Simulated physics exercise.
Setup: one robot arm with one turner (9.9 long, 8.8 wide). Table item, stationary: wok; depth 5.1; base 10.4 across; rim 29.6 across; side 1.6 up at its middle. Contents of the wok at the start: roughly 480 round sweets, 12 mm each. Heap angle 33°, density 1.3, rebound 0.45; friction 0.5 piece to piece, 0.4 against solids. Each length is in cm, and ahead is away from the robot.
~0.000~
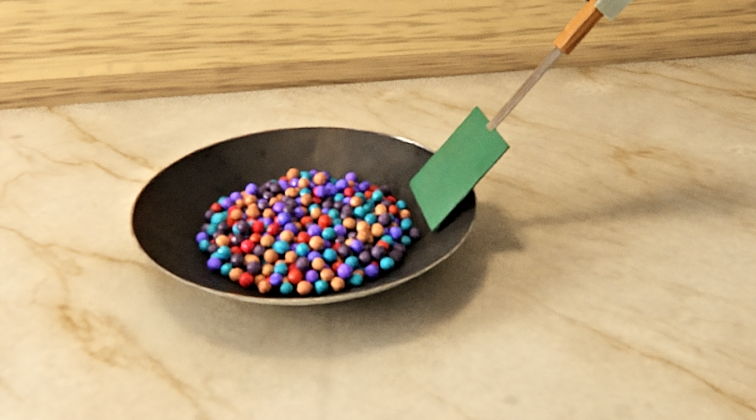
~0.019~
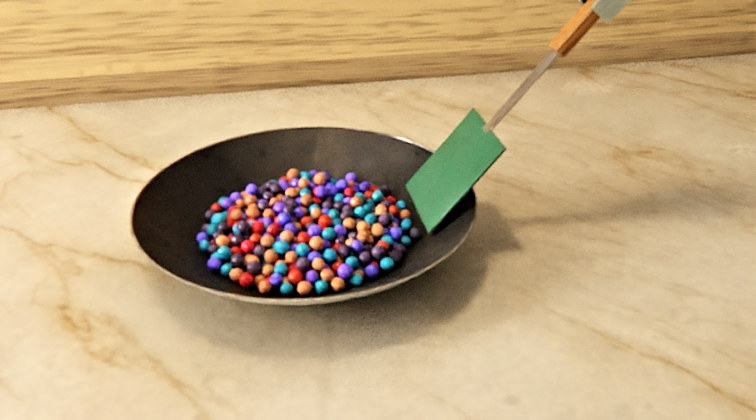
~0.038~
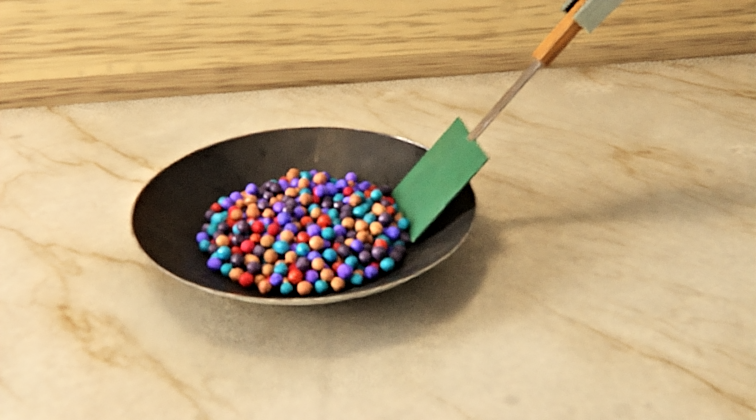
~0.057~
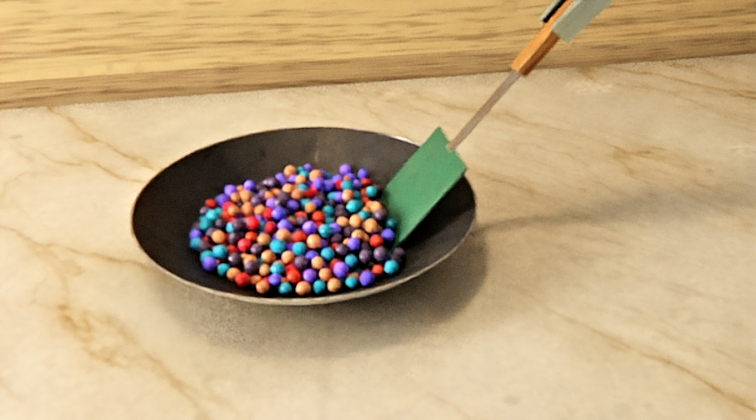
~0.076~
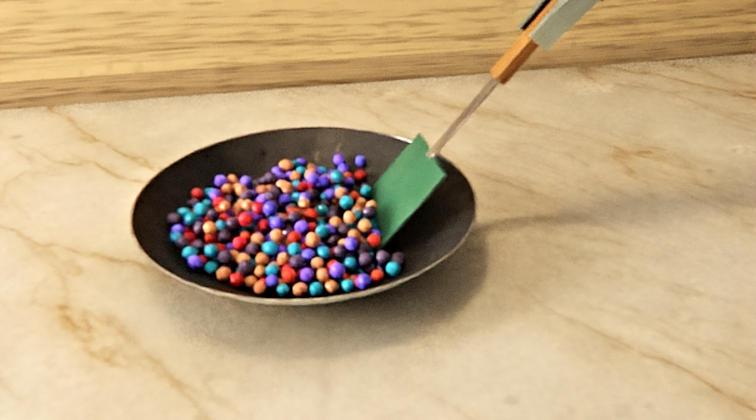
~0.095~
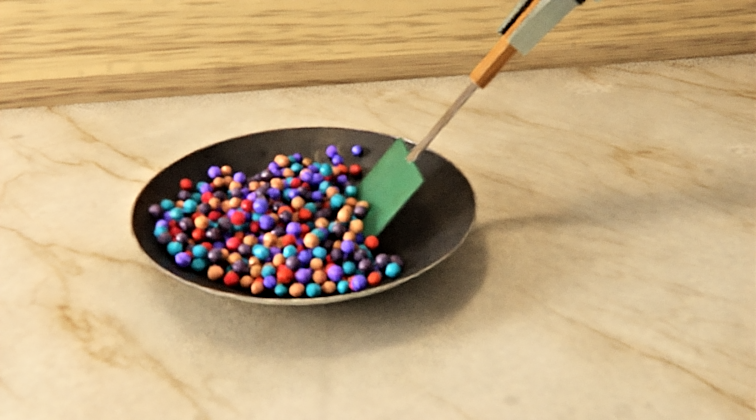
To begin with, a green turner rests at the right side of a dark wok filled with small, round, multicoloured sweets on a marble surface. The turner then slides leftward into the wok, pushing the sweets toward the left side, where they spread up the wall as bare wok shows on the right.
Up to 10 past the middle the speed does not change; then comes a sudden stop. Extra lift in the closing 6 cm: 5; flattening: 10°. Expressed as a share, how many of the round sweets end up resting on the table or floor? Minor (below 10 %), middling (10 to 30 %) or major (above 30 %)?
Major.
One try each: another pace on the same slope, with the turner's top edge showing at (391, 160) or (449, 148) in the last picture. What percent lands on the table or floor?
First try around 45 %, second try around 15 %.
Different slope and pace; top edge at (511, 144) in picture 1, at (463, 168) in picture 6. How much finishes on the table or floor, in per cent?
20 %.
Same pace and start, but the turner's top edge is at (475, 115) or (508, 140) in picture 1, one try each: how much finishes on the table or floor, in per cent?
I'd say near 35 per cent for the first and near 30 per cent for the second.
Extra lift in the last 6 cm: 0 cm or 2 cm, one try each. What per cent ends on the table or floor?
Try one gives about 35 in a hundred, try two about 45 in a hundred.
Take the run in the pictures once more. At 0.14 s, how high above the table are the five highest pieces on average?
Roughly 6 cm.
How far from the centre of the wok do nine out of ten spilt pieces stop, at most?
It comes to about 55 cm.
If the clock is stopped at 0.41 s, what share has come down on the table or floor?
Around 25 %.
After 0.14 s, sloping 50°, highest piece 7 above the table; 480 in the wok, 1 on the blade or in flight.
After 0.19 s, sloping 47°, highest piece 8 above the table; 471 in the wok, 10 on the blade or in flight.
After 0.41 s, sloping 40°, highest piece 13 above the table; 303 in the wok, 131 on the table or floor, 47 on the blade or in flight.
After 1.46 s, sloping 40°, highest piece 5 above the table; 302 in the wok, 179 on the table or floor.
At rest, 302 in the wok, 179 on the table or floor. That is 37 % on the table or floor.
